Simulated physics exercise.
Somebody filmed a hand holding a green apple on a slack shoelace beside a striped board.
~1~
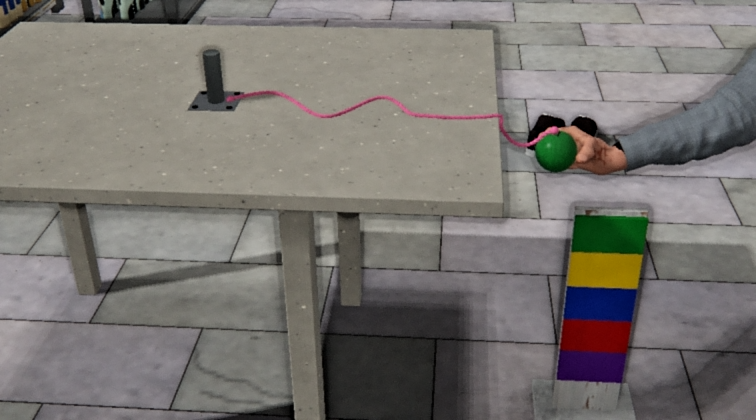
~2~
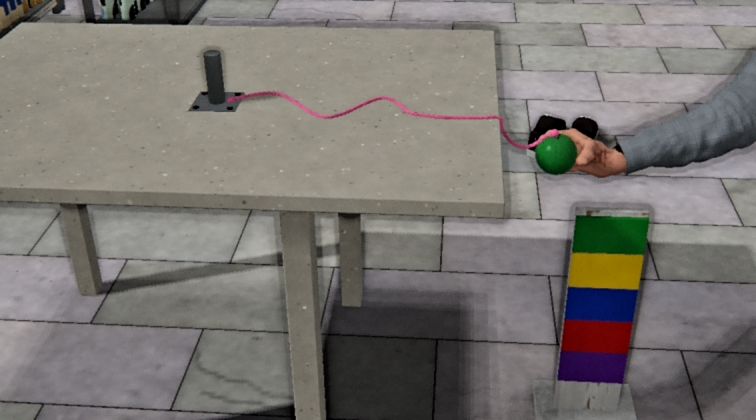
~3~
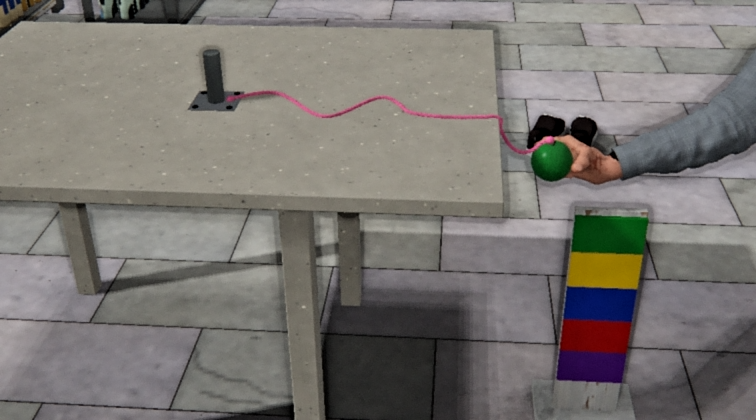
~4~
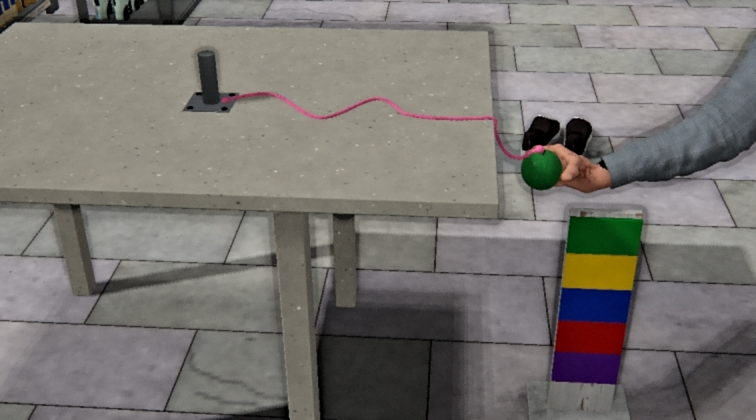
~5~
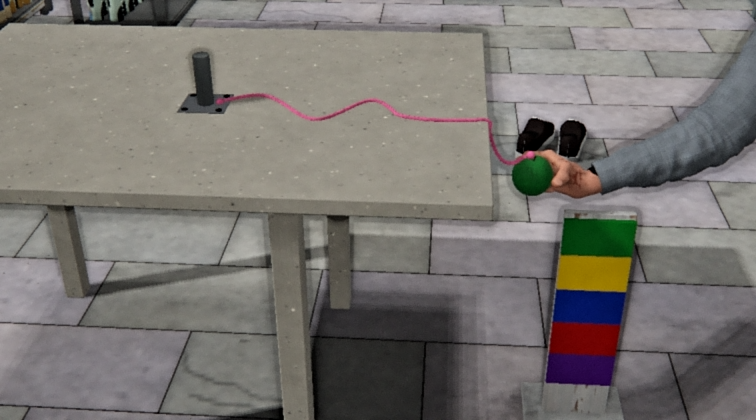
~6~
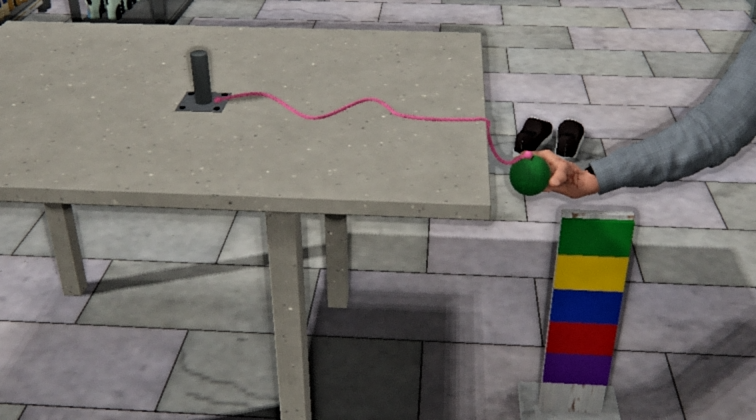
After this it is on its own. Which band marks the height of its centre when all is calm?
Its centre hangs level with the yellow band.
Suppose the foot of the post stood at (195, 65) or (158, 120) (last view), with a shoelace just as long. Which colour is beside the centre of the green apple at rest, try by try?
Try by try: Green; green.
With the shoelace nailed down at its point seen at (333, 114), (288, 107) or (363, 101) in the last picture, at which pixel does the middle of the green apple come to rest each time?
In that order: (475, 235), (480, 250) and (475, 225).
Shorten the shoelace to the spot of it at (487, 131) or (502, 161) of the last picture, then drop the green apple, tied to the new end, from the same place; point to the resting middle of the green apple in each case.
Near (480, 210) and (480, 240).
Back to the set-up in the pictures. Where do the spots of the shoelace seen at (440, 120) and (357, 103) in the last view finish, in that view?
At (486, 137), then (403, 108).
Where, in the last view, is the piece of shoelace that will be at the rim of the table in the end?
Near (419, 118).
A little later, apple near (447, 256); level with yellow.
Next, apple near (495, 260); level with yellow.
When it is over, apple near (482, 260); level with yellow. Its middle rests at the yellow band.
